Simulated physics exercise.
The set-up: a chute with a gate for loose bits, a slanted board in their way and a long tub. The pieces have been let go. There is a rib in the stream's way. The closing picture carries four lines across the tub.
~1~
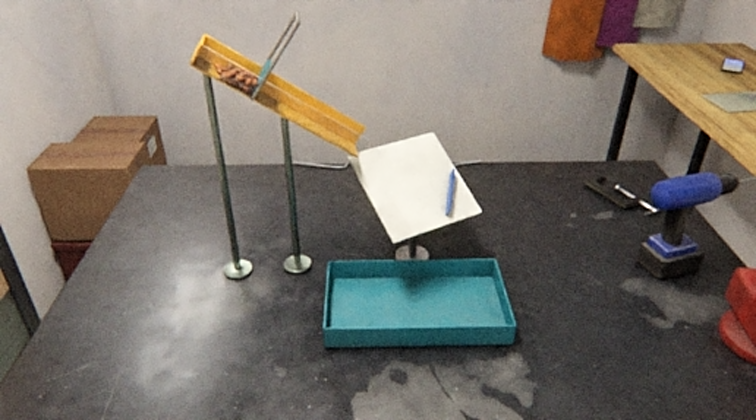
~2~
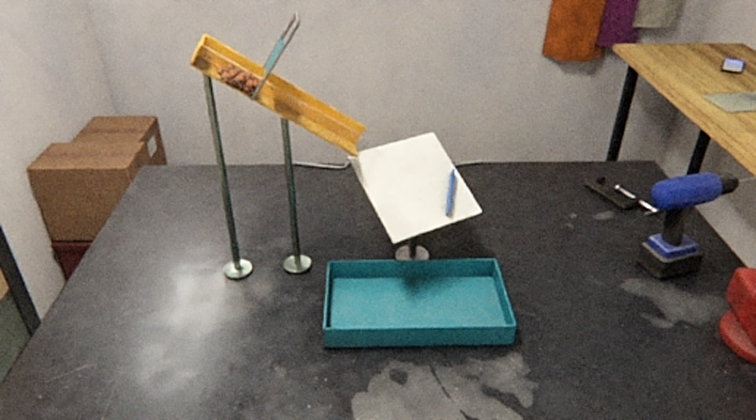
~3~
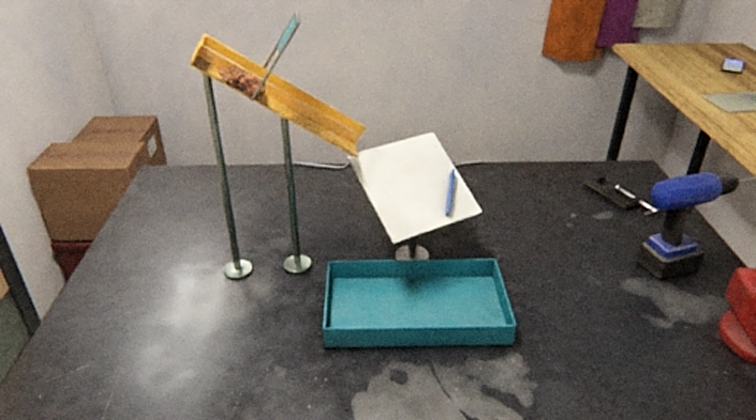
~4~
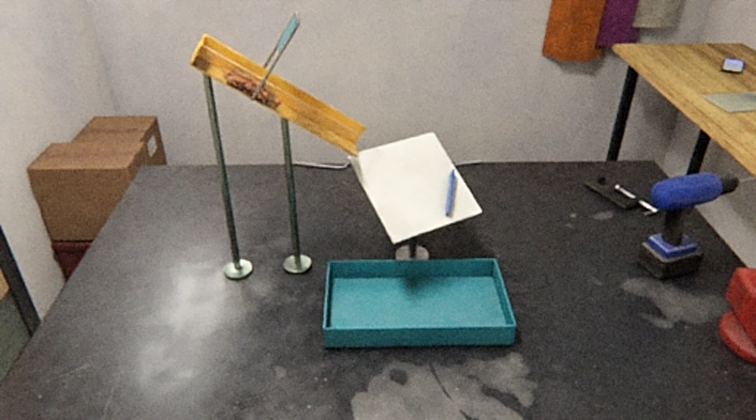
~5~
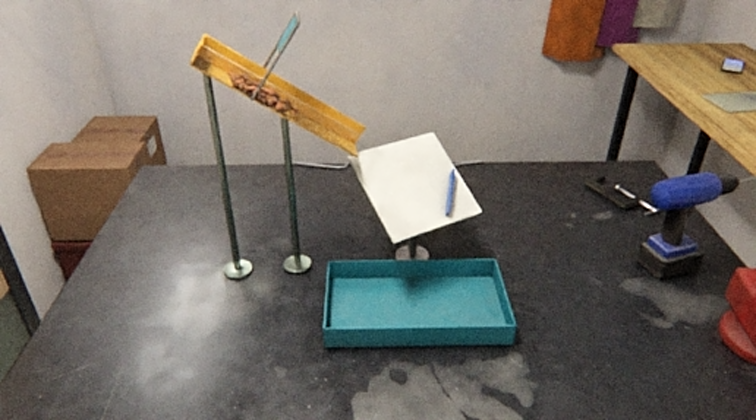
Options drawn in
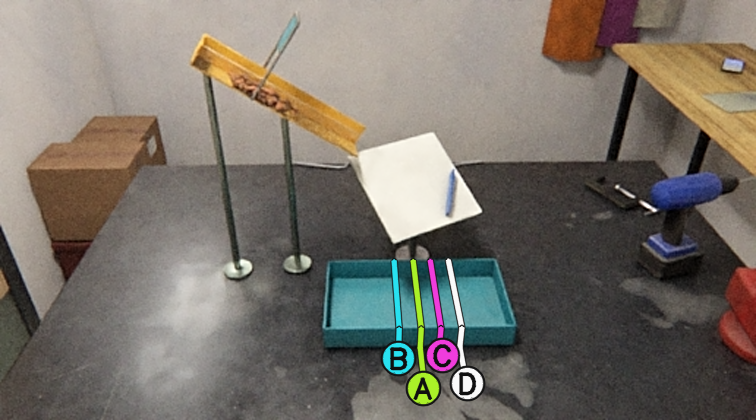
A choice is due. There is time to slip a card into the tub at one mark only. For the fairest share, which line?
Line D.
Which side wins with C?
The right side.
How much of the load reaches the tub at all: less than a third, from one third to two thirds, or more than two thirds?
About that: More than two thirds.
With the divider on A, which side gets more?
Right.
On the marked copy, line A crosses the front rim at (421, 327); line B crosses the front rim at (399, 328); line C crosses the front rim at (440, 327); line D crosses the front rim at (461, 327).
With A, of what is caught, not one piece on the left of the divider, every piece on the right.
With B, of what is caught, not one piece on the left of the divider, every piece on the right.
With C, of what is caught, just a few on the left of the divider, almost all on the right.
With D, of what is caught, roughly a third on the left of the divider, roughly two thirds on the right.
